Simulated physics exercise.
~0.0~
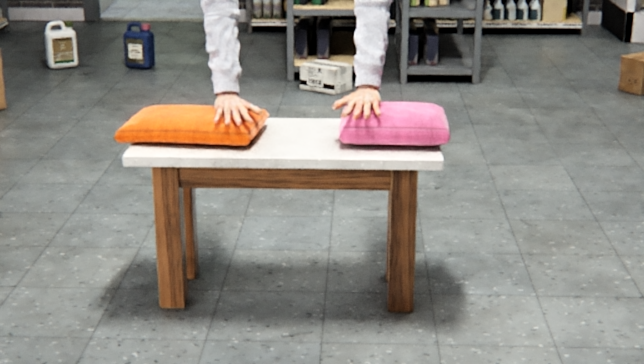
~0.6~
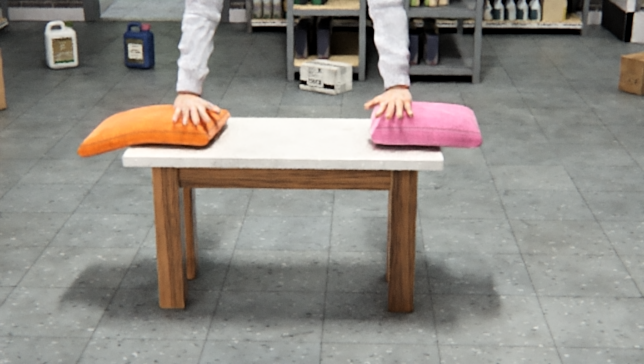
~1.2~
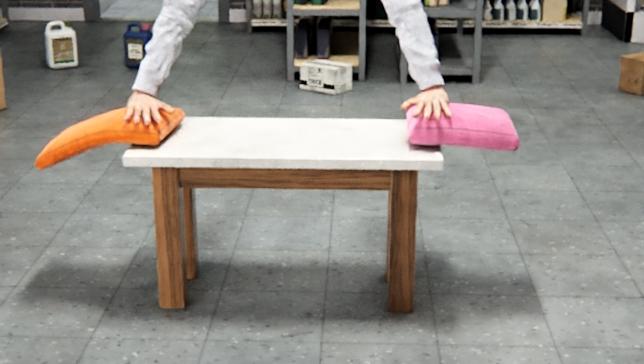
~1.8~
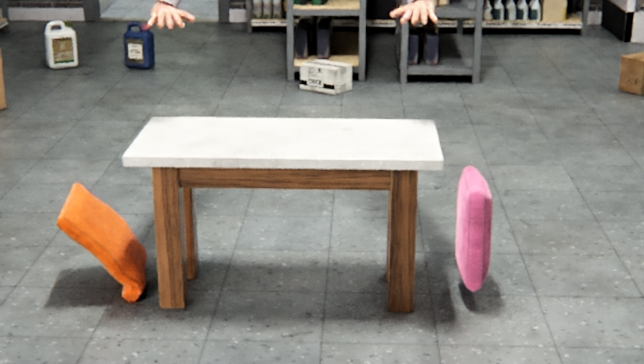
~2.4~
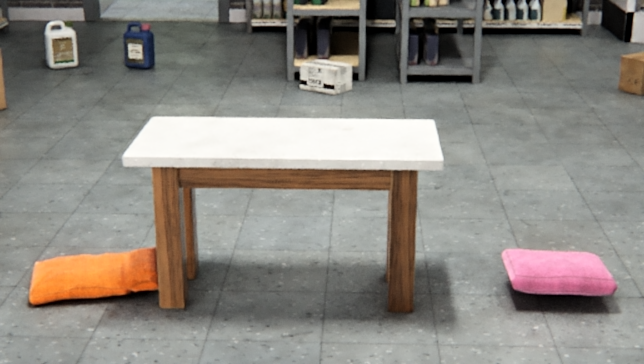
In a room with a grey tiled floor, seen from the front and slightly above, a pale-topped wooden table stands before metal shelves, with a white jug and a blue jug at the back left. Two hands rest on an orange folded blanket at the left of the tabletop and a pink soft bag at the right. The hands slide them apart until both jut far past the ends, the blanket drooping. Then the hands let go and draw back. The blanket slumps off the left end as the bag tips over and drops off the right. Both finish lying on the floor, either side of the bare table.
